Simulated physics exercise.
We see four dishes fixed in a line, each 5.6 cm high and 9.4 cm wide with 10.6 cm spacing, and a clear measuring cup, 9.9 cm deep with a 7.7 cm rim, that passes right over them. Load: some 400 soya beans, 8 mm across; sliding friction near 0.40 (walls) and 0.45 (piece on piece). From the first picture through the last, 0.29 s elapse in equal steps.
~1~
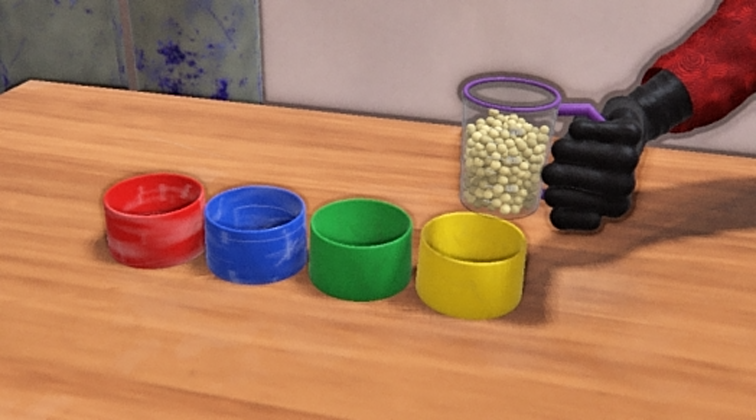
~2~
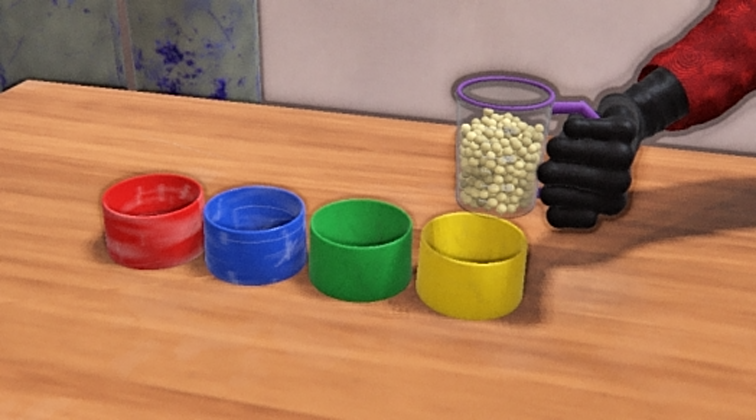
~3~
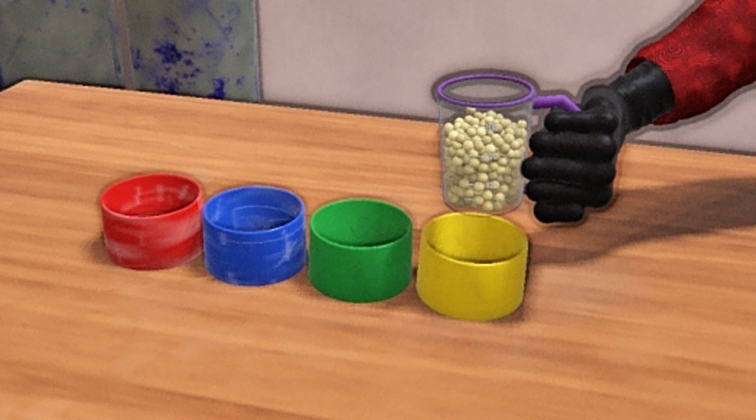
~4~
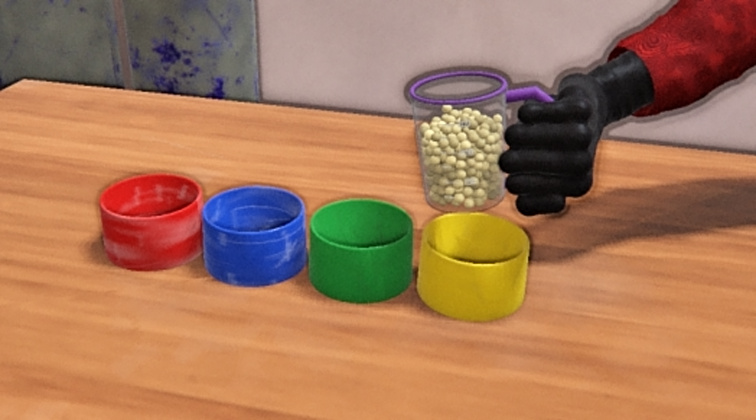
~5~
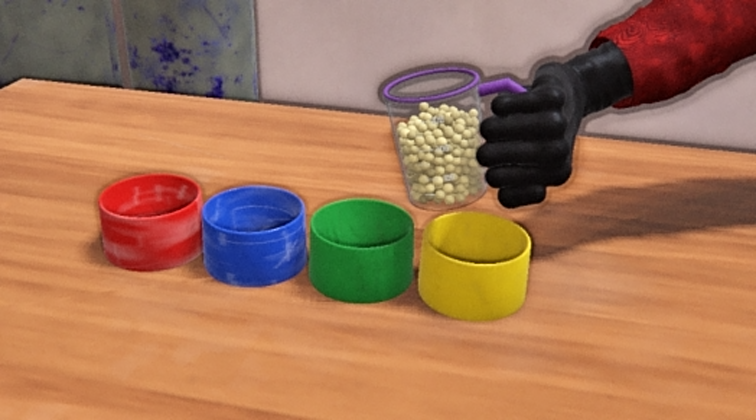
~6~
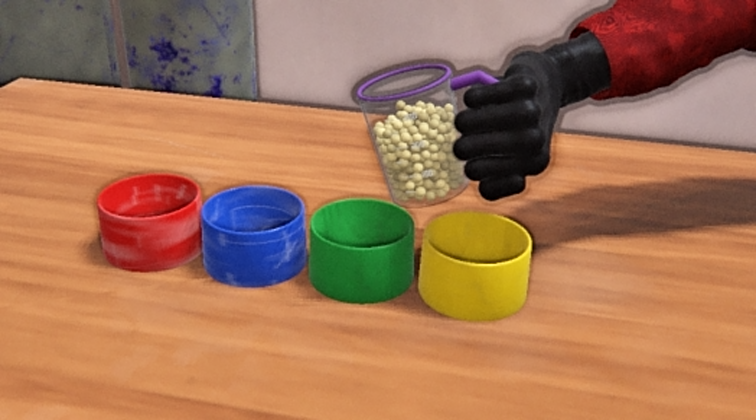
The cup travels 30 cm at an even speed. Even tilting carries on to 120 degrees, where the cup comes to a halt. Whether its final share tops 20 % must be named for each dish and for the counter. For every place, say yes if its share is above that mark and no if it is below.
Red: Yes, blue: No, green: No, yellow: No, counter: No.
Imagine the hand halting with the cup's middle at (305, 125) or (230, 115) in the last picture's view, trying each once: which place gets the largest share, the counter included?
Most goes to: Blue; red.
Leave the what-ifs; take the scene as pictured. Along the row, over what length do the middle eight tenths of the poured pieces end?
The stretch is around 6 cm long.
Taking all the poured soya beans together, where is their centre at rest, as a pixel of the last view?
In the last view, approximately (144, 222).
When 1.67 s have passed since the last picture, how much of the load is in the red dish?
Near 90 per cent so far.
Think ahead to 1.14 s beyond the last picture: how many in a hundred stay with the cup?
Reading: Approx. 95 %.
Then, 0.68 s after the last picture, tilt 65 degrees; cup holds 100 %.
Then, 1.14 s after the last picture, tilt 97 degrees; cup holds 95 %, red 5 %.
Then, 1.67 s after the last picture, tilt 120 degrees; cup holds 5 %, red 90 %.
In the end, red 95 %, blue 0 %, green 0 %, yellow 0 %, counter 5 %.
